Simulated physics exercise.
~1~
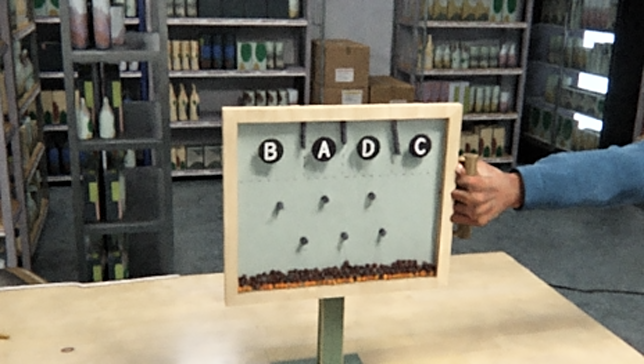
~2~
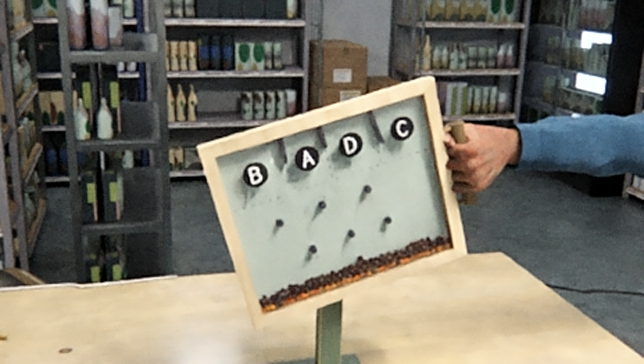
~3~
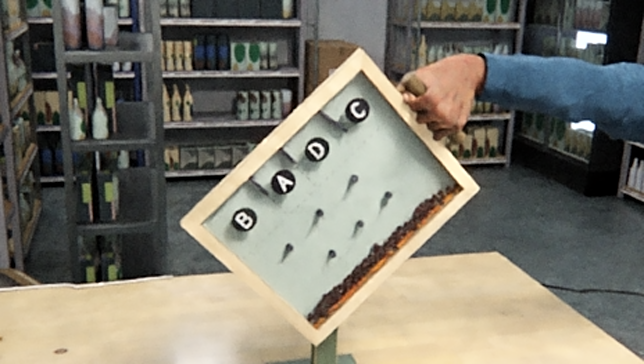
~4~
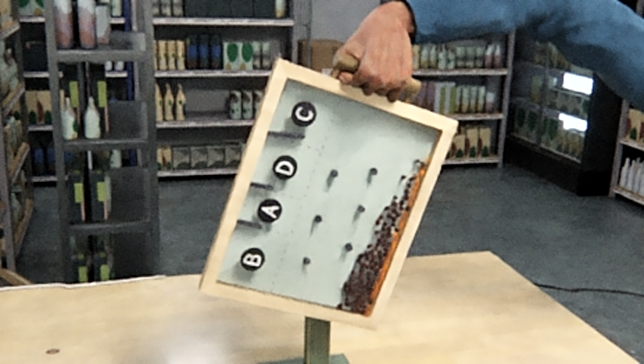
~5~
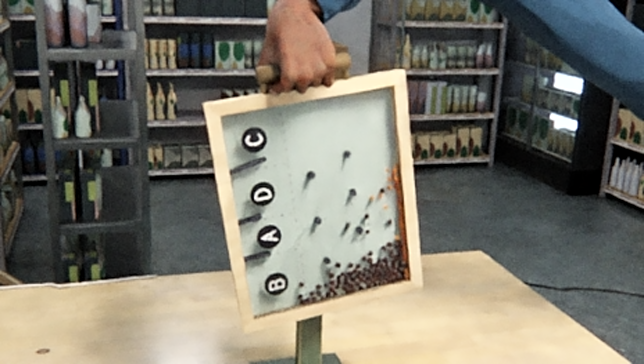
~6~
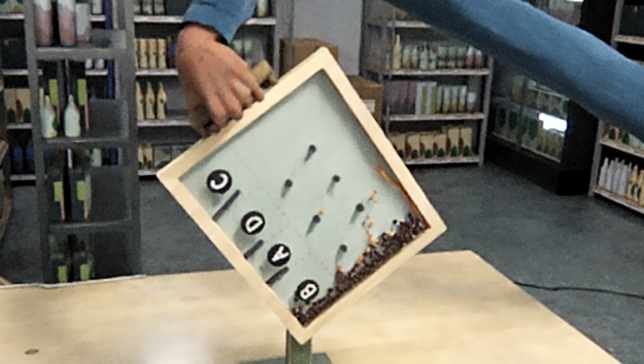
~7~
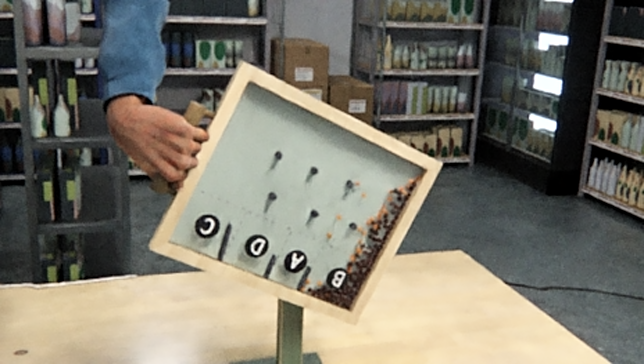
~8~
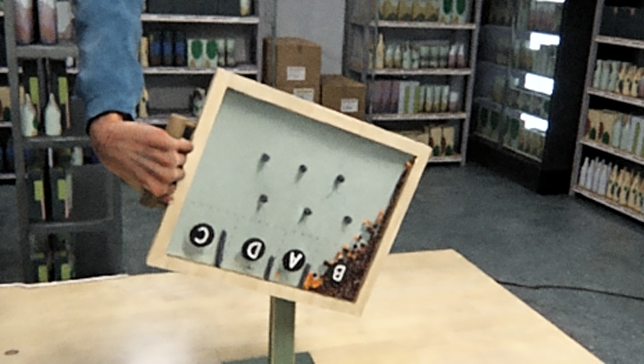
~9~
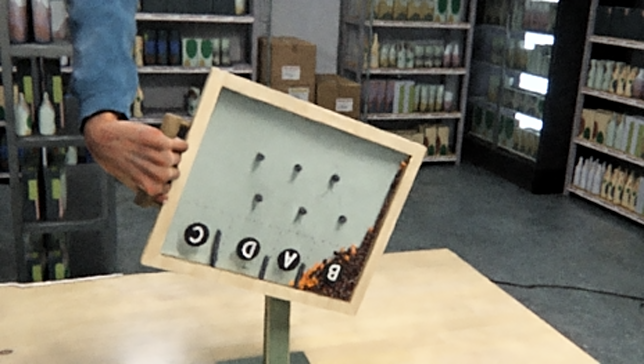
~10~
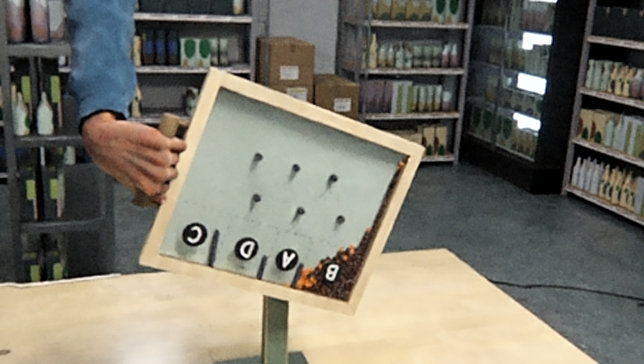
In a storeroom, a hand turns a framed case anticlockwise, and dark beads settle around B.
